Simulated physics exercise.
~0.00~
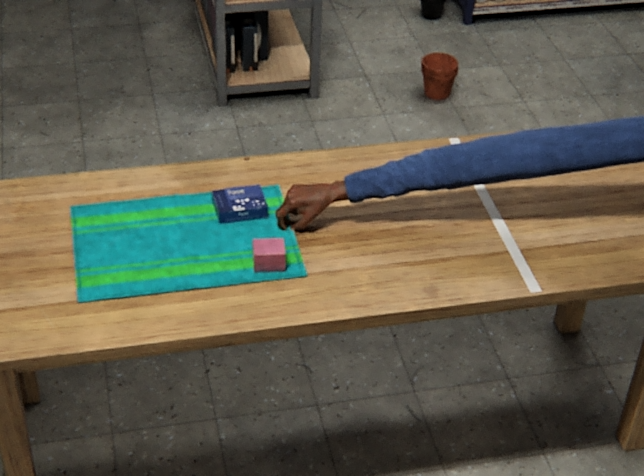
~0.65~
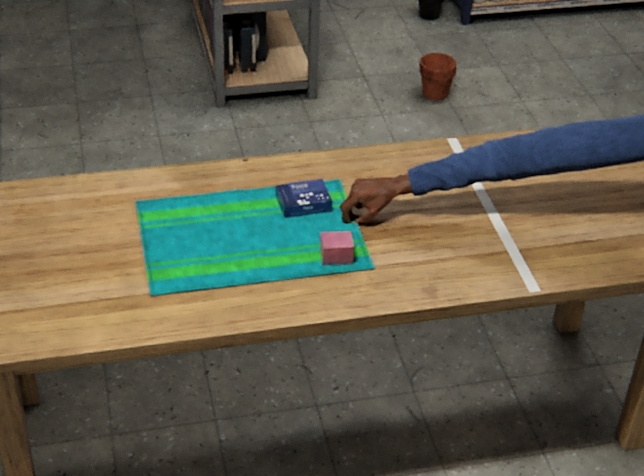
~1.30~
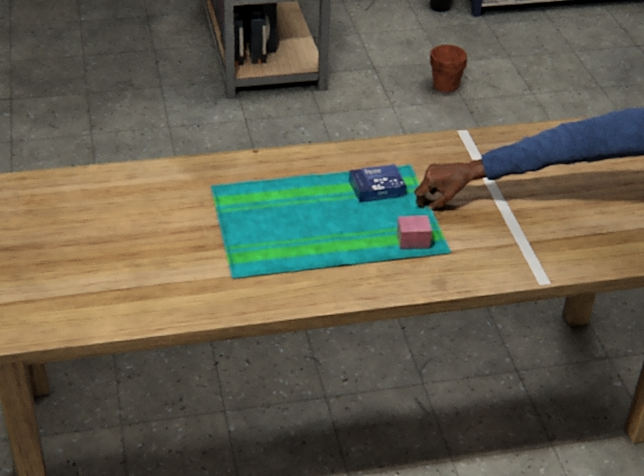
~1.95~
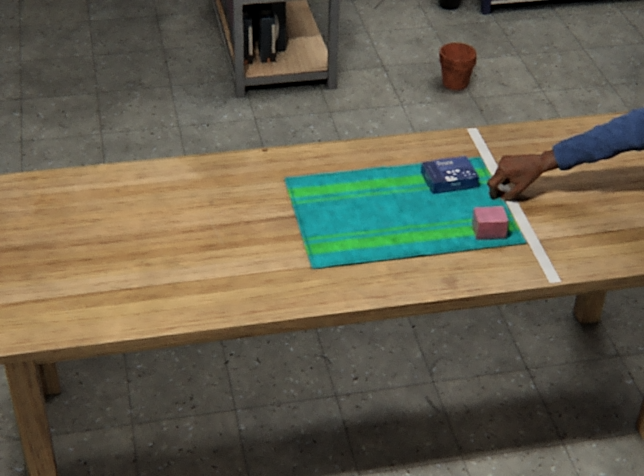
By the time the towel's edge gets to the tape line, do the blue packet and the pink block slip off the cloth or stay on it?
Both stay on it. The blue packet and the pink block are still resting on the cloth when its edge is at the tape.
